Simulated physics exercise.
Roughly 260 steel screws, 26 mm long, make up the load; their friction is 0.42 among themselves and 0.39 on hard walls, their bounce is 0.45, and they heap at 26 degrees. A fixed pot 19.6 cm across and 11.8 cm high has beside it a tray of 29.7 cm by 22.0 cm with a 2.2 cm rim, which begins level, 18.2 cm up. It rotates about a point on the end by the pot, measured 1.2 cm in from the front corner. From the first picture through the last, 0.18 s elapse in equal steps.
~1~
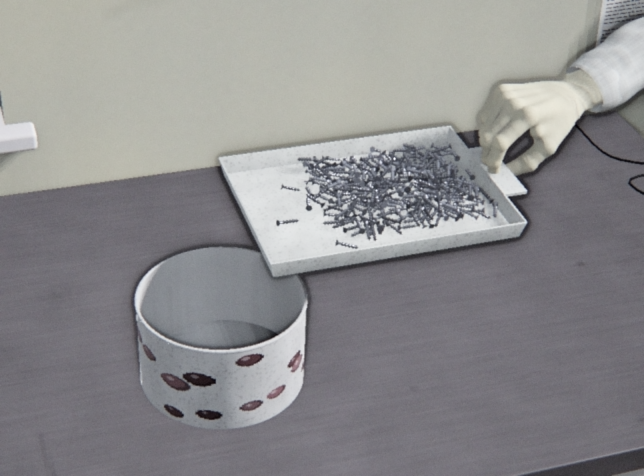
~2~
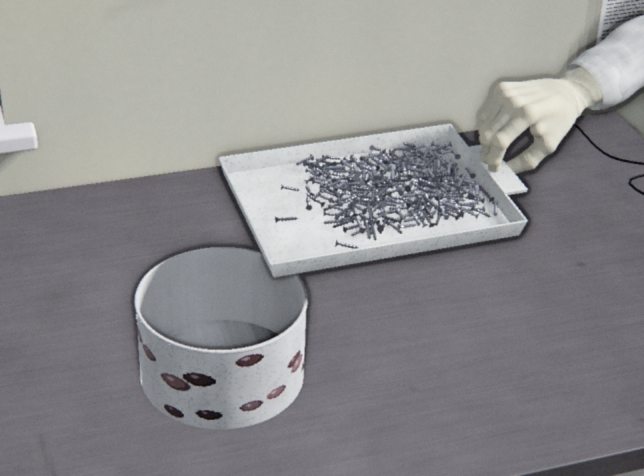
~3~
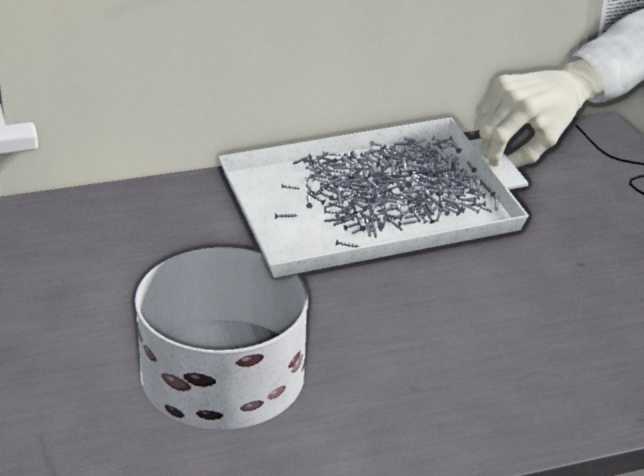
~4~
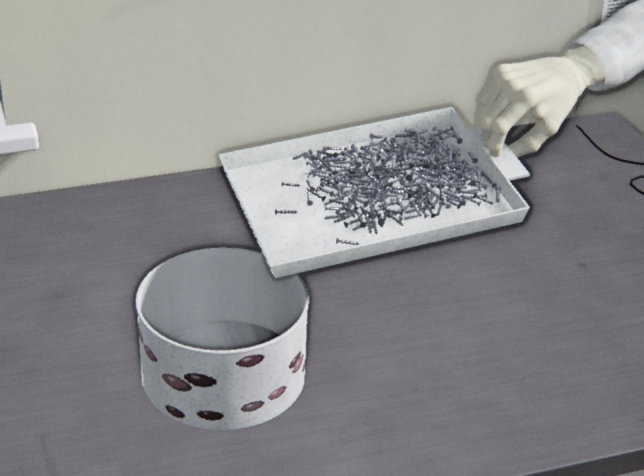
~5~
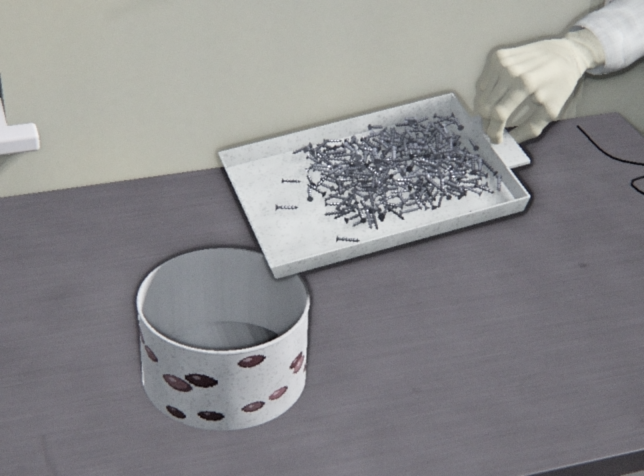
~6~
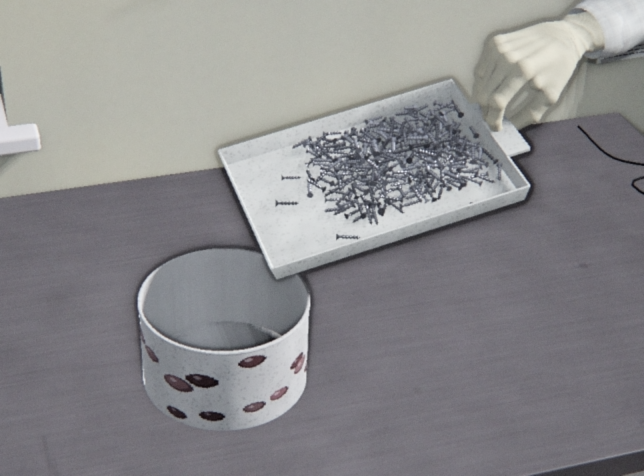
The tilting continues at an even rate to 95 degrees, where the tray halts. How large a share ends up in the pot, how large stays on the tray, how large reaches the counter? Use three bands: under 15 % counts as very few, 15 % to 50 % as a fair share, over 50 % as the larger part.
Pot: The larger part; tray: Very few; counter: A fair share.
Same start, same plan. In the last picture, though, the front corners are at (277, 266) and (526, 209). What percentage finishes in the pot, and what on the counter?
The pot gets 10 and the counter 90.
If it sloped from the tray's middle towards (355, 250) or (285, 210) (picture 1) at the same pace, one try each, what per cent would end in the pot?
First try: About 10 percent; second try: About 45 percent.
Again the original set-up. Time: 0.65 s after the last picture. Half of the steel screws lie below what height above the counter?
Median height: Approx. 16 cm.
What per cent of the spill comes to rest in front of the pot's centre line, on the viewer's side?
About 100 percent of the spill.
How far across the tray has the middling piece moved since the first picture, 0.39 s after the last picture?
By then it sits near 9 cm from where it began.
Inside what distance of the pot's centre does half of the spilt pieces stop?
Close to 20 cm, give or take.
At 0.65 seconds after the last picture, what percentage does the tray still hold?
I'd put it at roughly 30 per cent.
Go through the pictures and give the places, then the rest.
The first frame shows tray tilt 0 degrees, front corners at (275, 260) and (521, 221); middle of the pieces at (392, 185); pot at (221, 296).
The second frame shows tray tilt 1 degrees, front corners at (274, 261) and (521, 219); middle of the pieces at (392, 183).
The third frame shows tray tilt 2 degrees, front corners at (275, 261) and (522, 214); middle of the pieces at (393, 180).
The fourth frame shows tray tilt 5 degrees, front corners at (274, 262) and (523, 206), lowest corner left front; middle of the pieces at (394, 173).
The fifth frame shows tray tilt 8 degrees, front corners at (274, 263) and (524, 195), lowest corner left front; middle of the pieces at (394, 165).
The sixth frame shows tray tilt 12 degrees, front corners at (274, 264) and (524, 184), lowest corner left front; middle of the pieces at (393, 157); pot at (224, 298).
Then, 0.39 s after the last picture, tilt 52 degrees; the tray holds 100 %, the pot 0 %.
Then, 0.65 s after the last picture, tilt 78 degrees; the tray holds 30 %, the pot 20 %.
Then, 1.02 s after the last picture, tilt 95 degrees; the tray holds 0 %, the pot 75 %.
In the end, pot 75 %, tray 0 %, counter 25 %.
